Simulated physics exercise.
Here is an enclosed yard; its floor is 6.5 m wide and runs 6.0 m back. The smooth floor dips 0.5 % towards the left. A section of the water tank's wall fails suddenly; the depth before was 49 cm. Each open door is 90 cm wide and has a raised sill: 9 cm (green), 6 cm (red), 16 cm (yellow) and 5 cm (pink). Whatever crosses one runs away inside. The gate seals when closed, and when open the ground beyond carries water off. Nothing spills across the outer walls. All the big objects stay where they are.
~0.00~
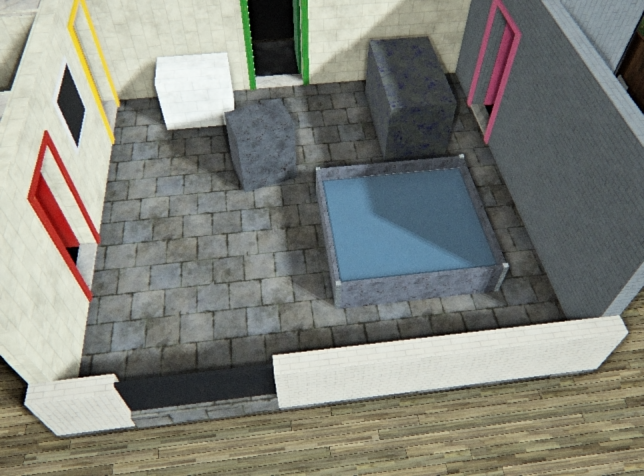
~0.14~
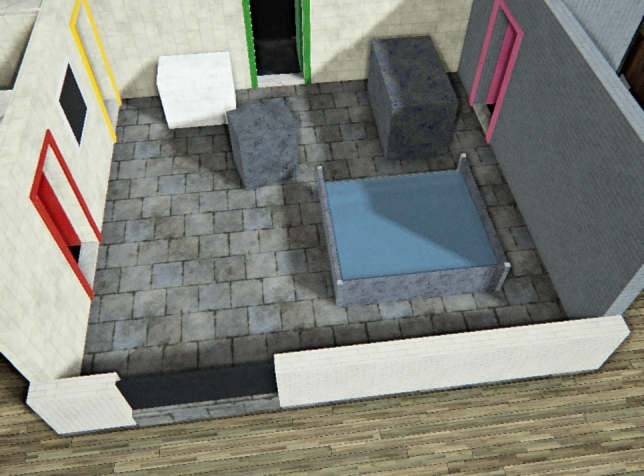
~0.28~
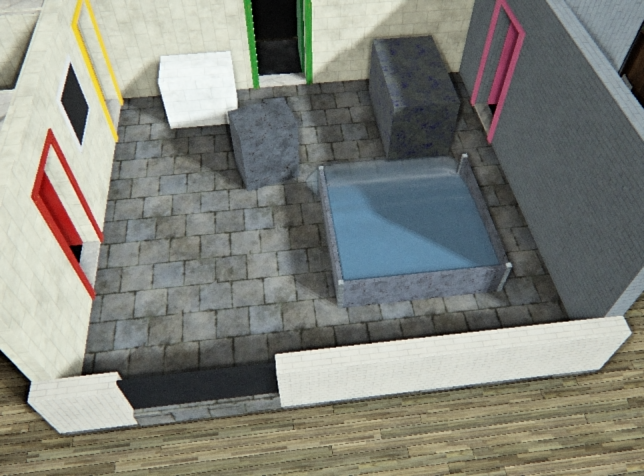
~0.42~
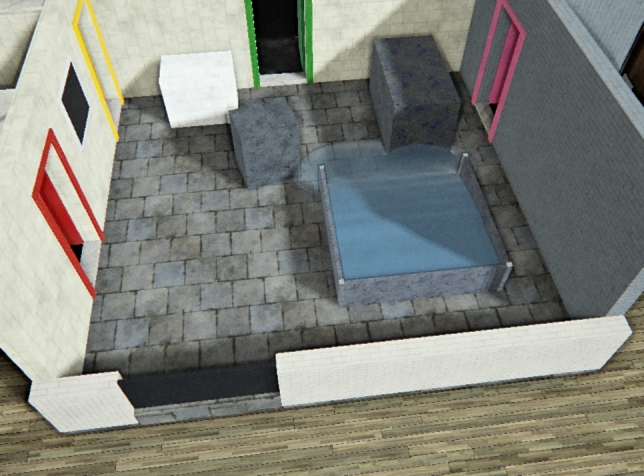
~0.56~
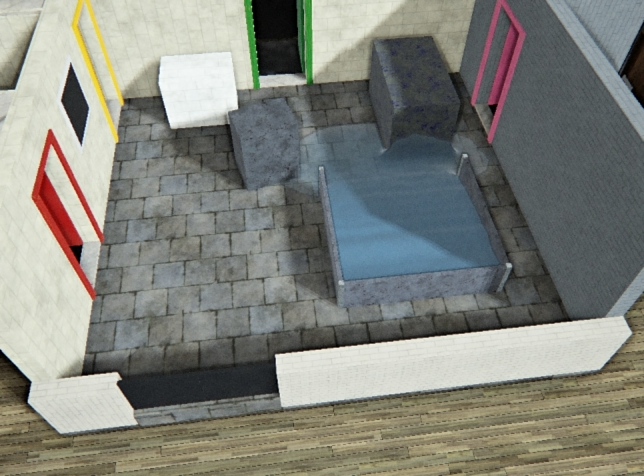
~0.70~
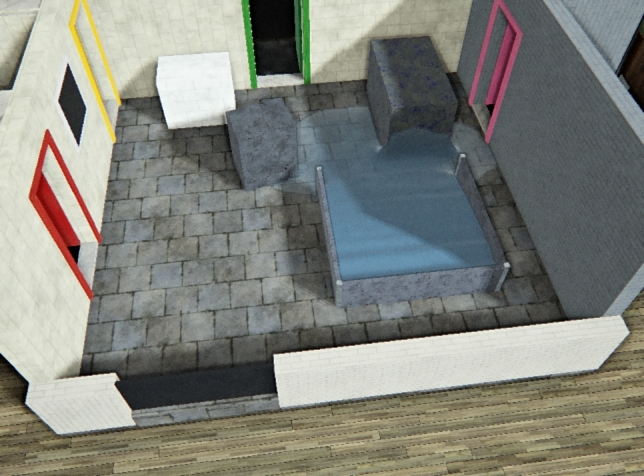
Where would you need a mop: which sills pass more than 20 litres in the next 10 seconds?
Within that time: At the green door it passes the limit; at the red door it keeps below the limit; at the yellow door it keeps below the limit; at the pink door it goes over the limit.
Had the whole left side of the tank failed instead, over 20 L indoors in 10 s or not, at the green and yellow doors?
Against that limit: Green below, yellow below.
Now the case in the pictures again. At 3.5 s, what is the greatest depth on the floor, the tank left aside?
About 24 cm.
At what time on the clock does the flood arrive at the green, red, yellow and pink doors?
Arrival: Green 1.2 s, red 5.0 s, yellow 2.8 s, pink 0.9 s.
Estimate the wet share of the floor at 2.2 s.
Some 35 per cent of it.
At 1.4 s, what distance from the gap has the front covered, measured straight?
About 3.4 m.
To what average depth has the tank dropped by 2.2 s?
Some 20 cm.
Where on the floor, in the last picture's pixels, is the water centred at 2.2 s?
Around (379, 174).
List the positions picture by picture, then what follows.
The water tank at (405, 218) is whole and still, 49 cm deep, in the first picture.
Water pours out on the water tank's far side and has run 1.1 m, to a hidden place; typically 4 cm deep outside, 49 cm at the water tank's back, in the second picture.
Water pours out on the water tank's far side and has run 1.3 m, to (312, 180); typically 8 cm deep outside, 49 cm at the water tank's back, in the third picture.
Water pours out on the water tank's far side and has run 1.6 m, to (300, 168); typically 9 cm deep outside, 49 cm at the water tank's back, in the fourth picture.
Water pours out on the water tank's far side and has run 1.8 m, to a hidden place; typically 7 cm deep outside, 48 cm at the water tank's back, in the fifth picture.
The front is at (311, 118), 2.2 m from the gap on the water tank's far side; 3.9 m2 of floor is under water; 44 cm left at the back of the water tank, in the sixth picture.
After 1.4 s water covers 25 % of the floor and is deepest (35 cm) near (401, 164); green door 11 cm at the sill, 0 L in, red door not reached, yellow door not reached, pink door 8 cm at the sill, 1 L in.
After 2.2 s water covers 35 % of the floor and is deepest (28 cm) near (401, 164); green door 23 cm at the sill, 36 L in, red door not reached, yellow door not reached, pink door 9 cm at the sill, 10 L in.
After 3.5 s water covers 50 % of the floor and is deepest (24 cm) near (120, 100); green door 21 cm at the sill, 132 L in, red door not reached, yellow door 13 cm at the sill, 1 L in, pink door 6 cm at the sill, 22 L in.
After 6.0 s water covers 75 % of the floor and is deepest (13 cm) near (380, 166); green door 12 cm at the sill, 191 L in, red door 5 cm at the sill, 0 L in, yellow door 9 cm at the sill, 3 L in, pink door 10 cm at the sill, 61 L in.
After 10.0 s water covers 95 % of the floor and is deepest (10 cm) near (120, 100); green door 8 cm at the sill, 199 L in, red door 5 cm at the sill, 0 L in, yellow door 6 cm at the sill, 3 L in, pink door 6 cm at the sill, 80 L in.
